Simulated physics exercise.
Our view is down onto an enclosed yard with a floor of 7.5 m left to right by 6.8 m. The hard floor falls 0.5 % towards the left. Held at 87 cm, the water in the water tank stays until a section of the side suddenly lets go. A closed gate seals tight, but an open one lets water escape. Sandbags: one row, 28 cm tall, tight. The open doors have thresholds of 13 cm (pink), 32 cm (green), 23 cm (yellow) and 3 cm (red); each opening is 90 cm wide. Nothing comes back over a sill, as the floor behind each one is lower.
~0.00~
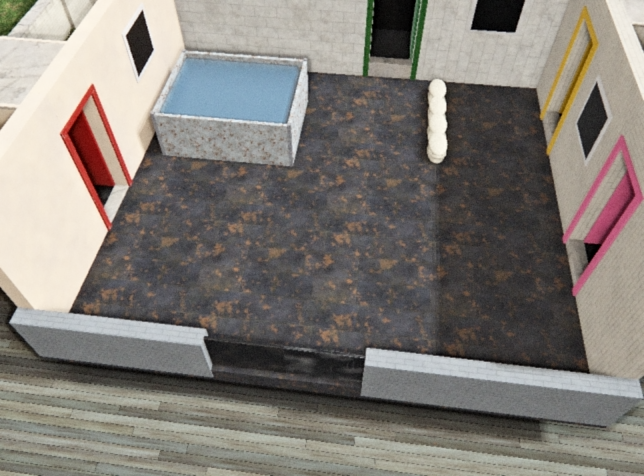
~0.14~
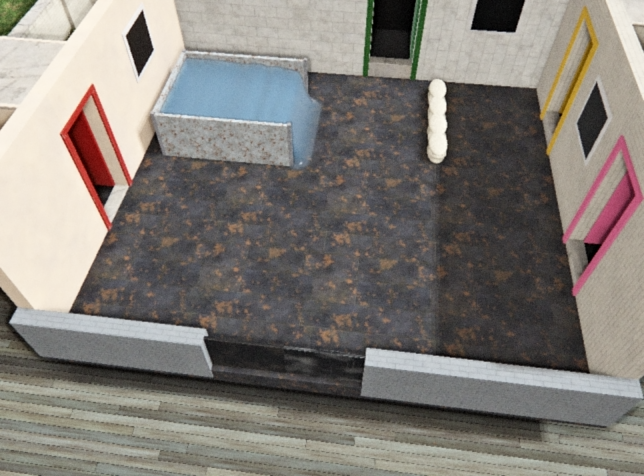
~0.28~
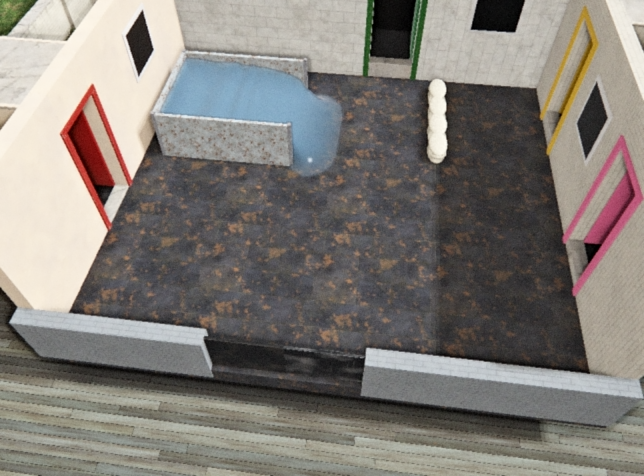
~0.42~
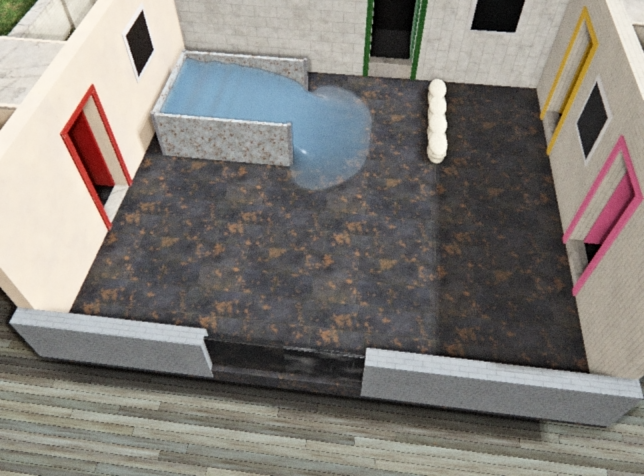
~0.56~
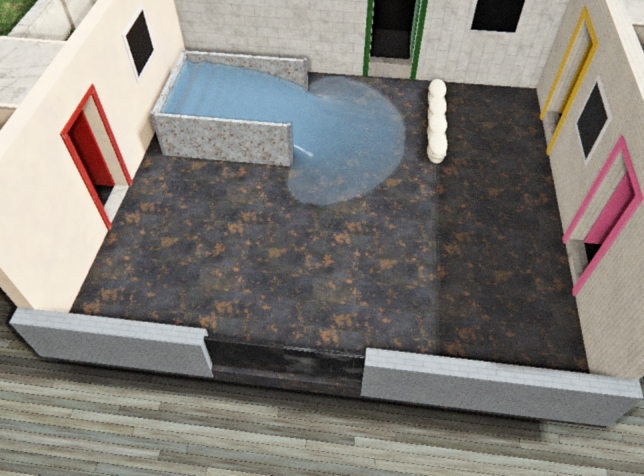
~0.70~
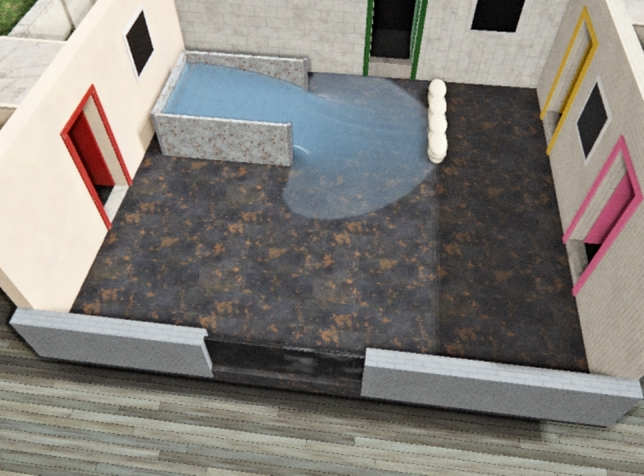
Water pours from the right end of a stone tank and spreads across the dark floor.
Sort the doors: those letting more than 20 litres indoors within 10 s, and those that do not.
The pink door is among those letting more in; the green door is among those that do not; the yellow door is among those that do not; the red door is among those letting more in.
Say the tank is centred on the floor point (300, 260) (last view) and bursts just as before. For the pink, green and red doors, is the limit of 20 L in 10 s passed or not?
Checking each door against the limit: Pink tops it, green does not exceed it, red does not exceed it.
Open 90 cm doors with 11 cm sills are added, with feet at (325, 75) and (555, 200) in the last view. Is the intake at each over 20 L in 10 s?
Order as listed: Respected and surpassed.
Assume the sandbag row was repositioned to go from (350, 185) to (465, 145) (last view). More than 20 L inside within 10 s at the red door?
Note, red vs limit: Higher.
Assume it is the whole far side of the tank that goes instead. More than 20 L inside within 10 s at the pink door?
At the pink door the limit is not exceeded.
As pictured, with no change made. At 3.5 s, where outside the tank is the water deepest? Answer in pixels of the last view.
Location: Approx. (581, 385).
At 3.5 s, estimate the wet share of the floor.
Some 55 per cent of it.
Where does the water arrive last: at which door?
That would be the red door.
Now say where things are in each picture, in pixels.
The first picture shows still water, 87 cm deep, in the water tank at (233, 90).
In the second picture, water pours out at (297, 120) and has run 1.0 m, to (300, 165); typically 7 cm deep outside, 87 cm at the water tank's back.
In the third picture, the front is at (311, 173), 1.2 m from the gap at (297, 121); 1.4 m2 of floor is under water; 87 cm left at the back of the water tank.
In the fourth picture, water pours out at (297, 122) and has run 1.6 m, to (350, 94); typically 12 cm deep outside, 86 cm at the water tank's back.
In the fifth picture, the front is at (398, 158), 2.0 m from the gap at (297, 123); 5.6 m2 of floor is under water; 78 cm left at the back of the water tank.
In the sixth picture, the front is at (431, 165), 2.7 m from the gap at (298, 123); 8.3 m2 of floor is under water; 73 cm left at the back of the water tank.
After 1.4 s water covers 40 % of the floor and is deepest (46 cm) near (425, 140); pink door not reached, green door 19 cm at the sill, 0 L in, yellow door not reached, red door not reached.
After 2.2 s water covers 50 % of the floor and is deepest (42 cm) near (417, 83); pink door 23 cm at the sill, 2 L in, green door 29 cm at the sill, 1 L in, yellow door 10 cm at the sill, 0 L in, red door not reached.
After 3.5 s water covers 55 % of the floor and is deepest (40 cm) near (581, 385); pink door 19 cm at the sill, 51 L in, green door 23 cm at the sill, 4 L in, yellow door 18 cm at the sill, 0 L in, red door not reached.
After 6.0 s water covers 80 % of the floor and is deepest (19 cm) near (422, 310); pink door 10 cm at the sill, 61 L in, green door 11 cm at the sill, 4 L in, yellow door 6 cm at the sill, 0 L in, red door not reached.
After 10.0 s water covers 95 % of the floor and is deepest (18 cm) near (59, 335); pink door 7 cm at the sill, 62 L in, green door 5 cm at the sill, 4 L in, yellow door 6 cm at the sill, 0 L in, red door 11 cm at the sill, 48 L in.
